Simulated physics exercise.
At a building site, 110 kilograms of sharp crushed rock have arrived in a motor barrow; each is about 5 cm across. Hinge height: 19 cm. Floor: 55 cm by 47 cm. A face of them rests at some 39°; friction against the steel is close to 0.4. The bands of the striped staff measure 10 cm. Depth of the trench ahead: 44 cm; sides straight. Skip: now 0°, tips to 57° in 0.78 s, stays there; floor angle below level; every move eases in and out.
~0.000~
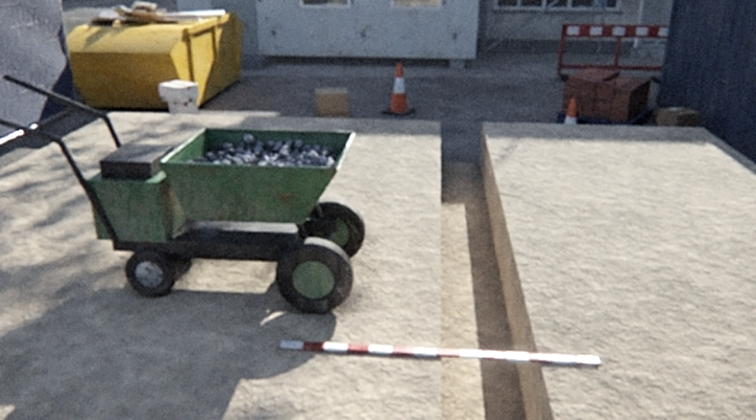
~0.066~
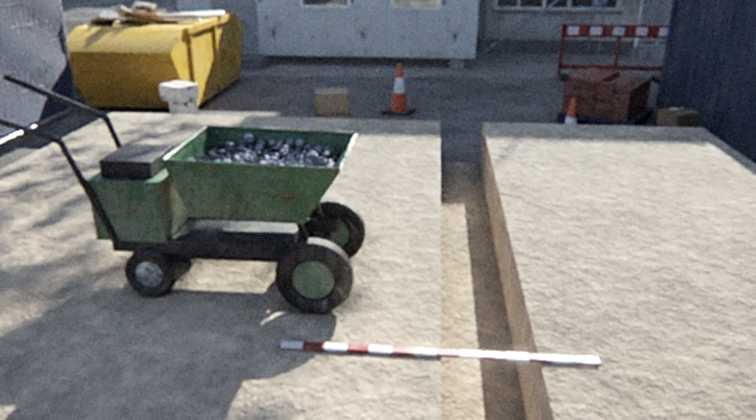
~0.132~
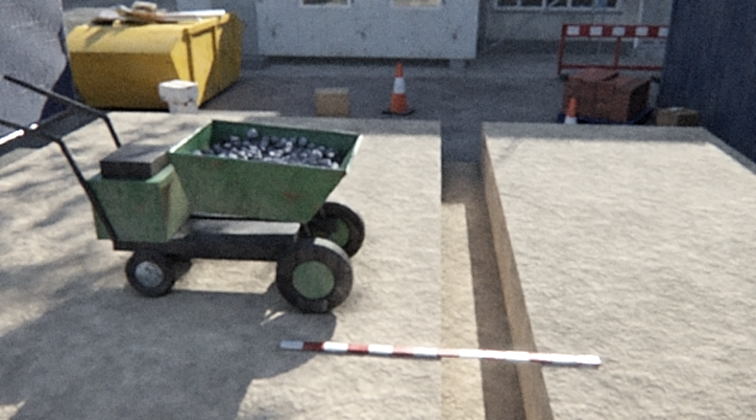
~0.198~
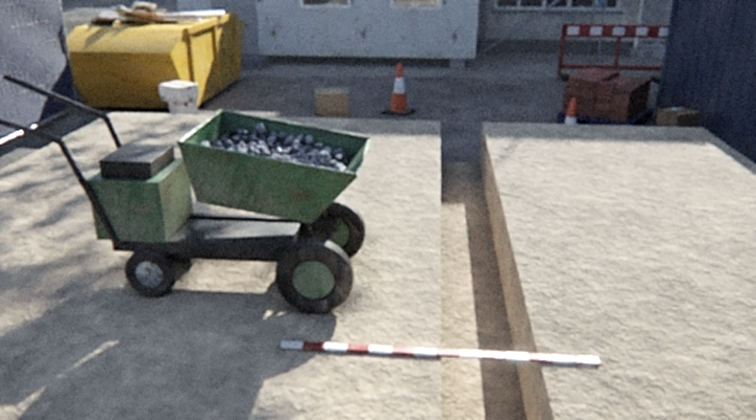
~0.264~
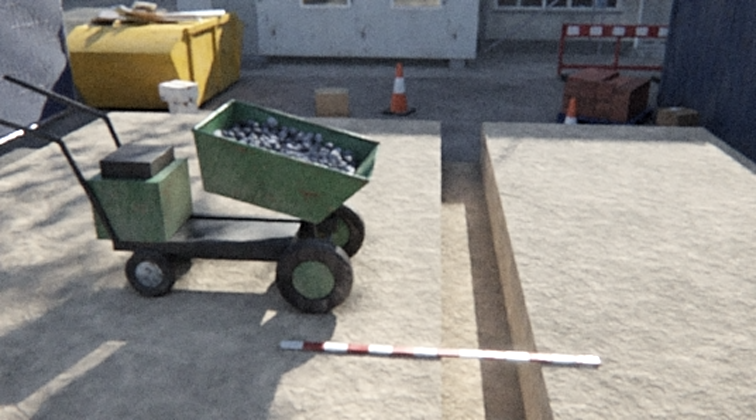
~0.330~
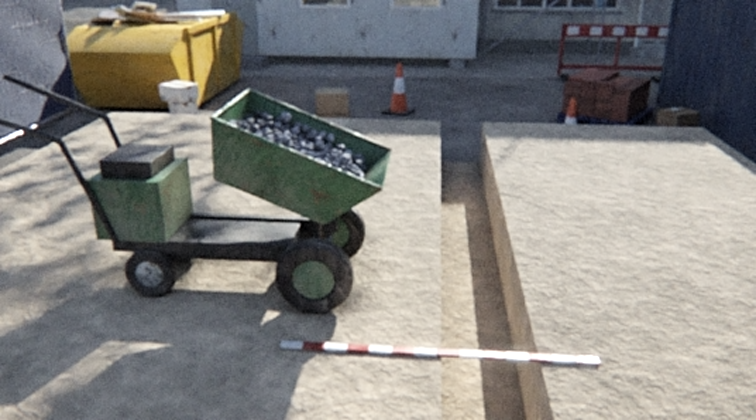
A green dumper's skip full of grey stones tilting steadily forward to the right beside a narrow trench on a building site.
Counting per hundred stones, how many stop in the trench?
Some 19.
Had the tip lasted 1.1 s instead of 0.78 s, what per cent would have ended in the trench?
Roughly 10 per cent would.
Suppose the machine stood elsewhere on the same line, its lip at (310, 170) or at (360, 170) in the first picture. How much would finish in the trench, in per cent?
Near 15 then near 20 percent.
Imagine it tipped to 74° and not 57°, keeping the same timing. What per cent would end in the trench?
It would be close to 85 percent.
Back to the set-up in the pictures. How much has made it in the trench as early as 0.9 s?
Something like 0 in a hundred.
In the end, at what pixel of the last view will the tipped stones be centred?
I'd put it close to (491, 360).
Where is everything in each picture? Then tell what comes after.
In the first frame, the skip is at 0°, its lip at (337, 170); the top of the load is at (289, 150).
The second frame shows lip at (340, 170), floor tilted 1°, highest stones at (283, 147); the stones move at 0.3 m/s on average.
In the third frame, the skip is at 4°, its lip at (347, 172); the top of the load is at (245, 142); the stones move at 0.5 m/s on average.
The fourth frame shows lip at (357, 176), floor tilted 9°, highest stones at (239, 136); the stones move at 0.8 m/s on average.
In the fifth frame, the skip is at 15°, its lip at (369, 182); the top of the load is at (247, 129); the stones move at 0.9 m/s on average.
The sixth frame shows lip at (382, 189), floor tilted 22°, highest stones at (255, 120); the stones move at 1.0 m/s on average.
After 0.6 s the floor is at 48°; 100 % in the skip; the foremost stones are at (399, 210).
After 0.9 s the floor is at 57°; 98 % in the skip, 2 % short of the trench, 1 % in the trench; the foremost stones are at (450, 235).
After 1.2 s the floor is at 57°; 84 % in the skip, 2 % short of the trench, 14 % in the trench; the foremost stones are at (515, 364).
After 3.2 s the floor is at 57°; 80 % in the skip, 19 % in the trench; the foremost stones are at (513, 358).
